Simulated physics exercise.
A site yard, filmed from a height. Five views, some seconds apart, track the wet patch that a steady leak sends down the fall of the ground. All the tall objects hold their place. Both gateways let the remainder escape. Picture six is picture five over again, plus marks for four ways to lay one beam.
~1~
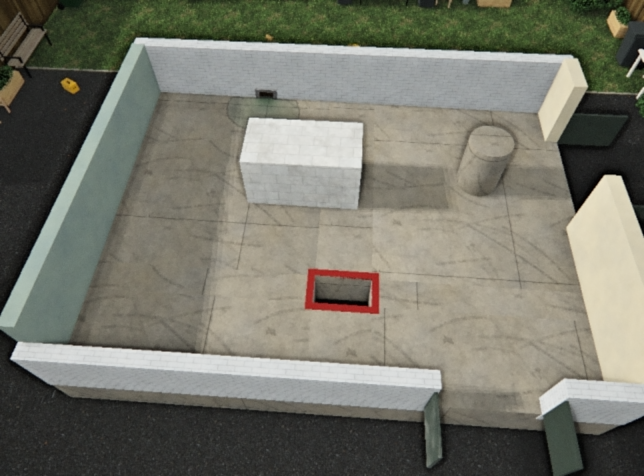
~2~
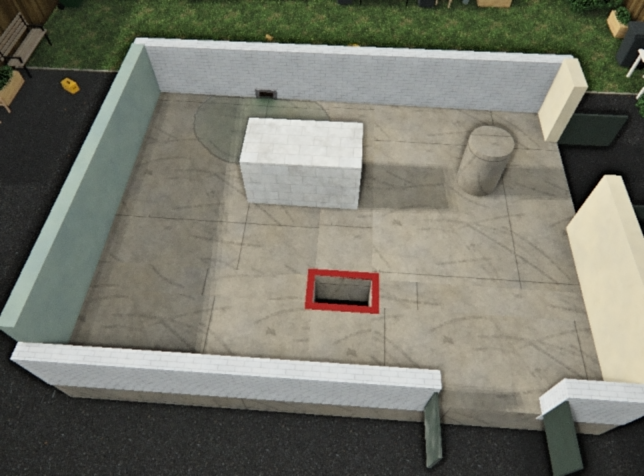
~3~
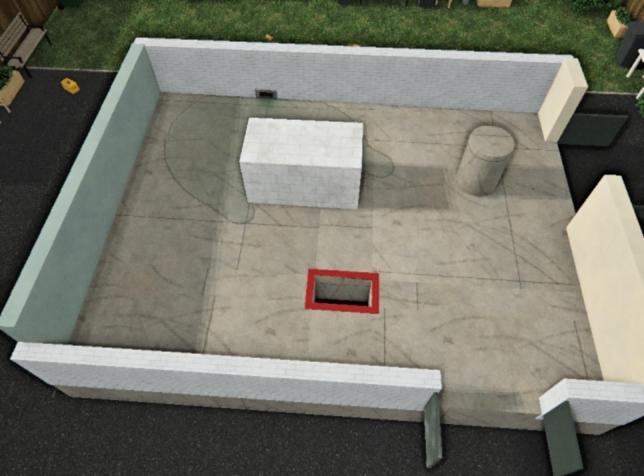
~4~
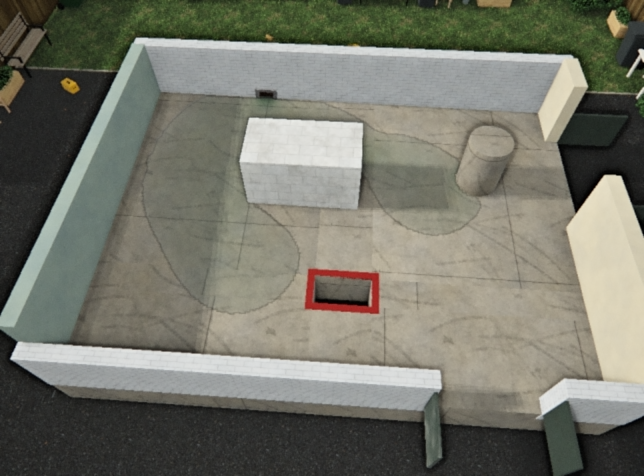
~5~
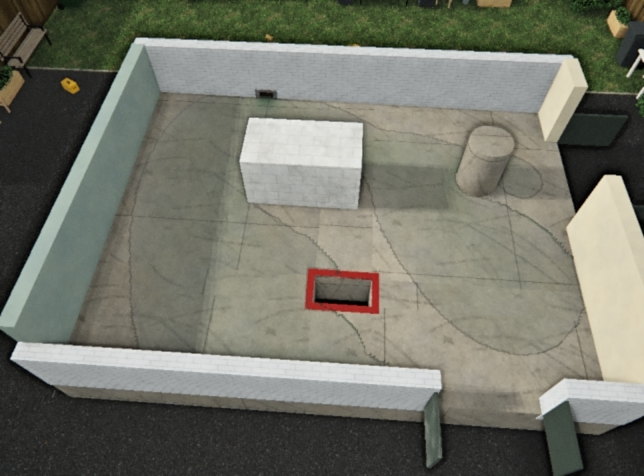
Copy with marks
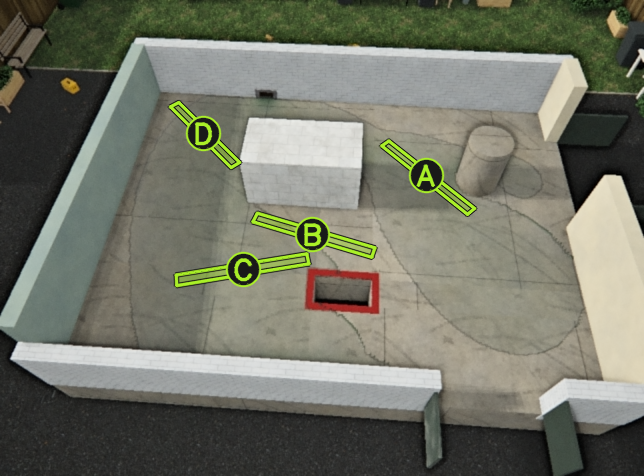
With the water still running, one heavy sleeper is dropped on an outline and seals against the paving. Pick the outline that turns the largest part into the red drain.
The answer is spot C.
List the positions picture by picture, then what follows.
The first picture shows outfall at (267, 94); red drain at (343, 291); open gate at (484, 394); open gate at (555, 182); front seen at (288, 125), 3 % of the ground wet; red drain still dry.
The second picture shows front seen at (234, 157), 9 % of the ground wet; red drain still dry.
The third picture shows front seen at (231, 216), 17 % of the ground wet; red drain still dry.
The fourth picture shows front seen at (471, 212), 34 % of the ground wet; red drain still dry.
The fifth picture shows front seen at (558, 332), 58 % of the ground wet; red drain taking water.
On the marked copy, A from (385, 143) to (471, 211); B from (255, 217) to (373, 252); C from (176, 280) to (307, 258); D from (174, 104) to (235, 164).
With A, about 5 % of the stream goes into the red drain, about 95 % out by the gates.
With B, about 3 % of the stream goes into the red drain, about 97 % out by the gates.
With C, about 10 % of the stream goes into the red drain, about 90 % out by the gates.
With D, about 2 % of the stream goes into the red drain, about 97 % out by the gates.
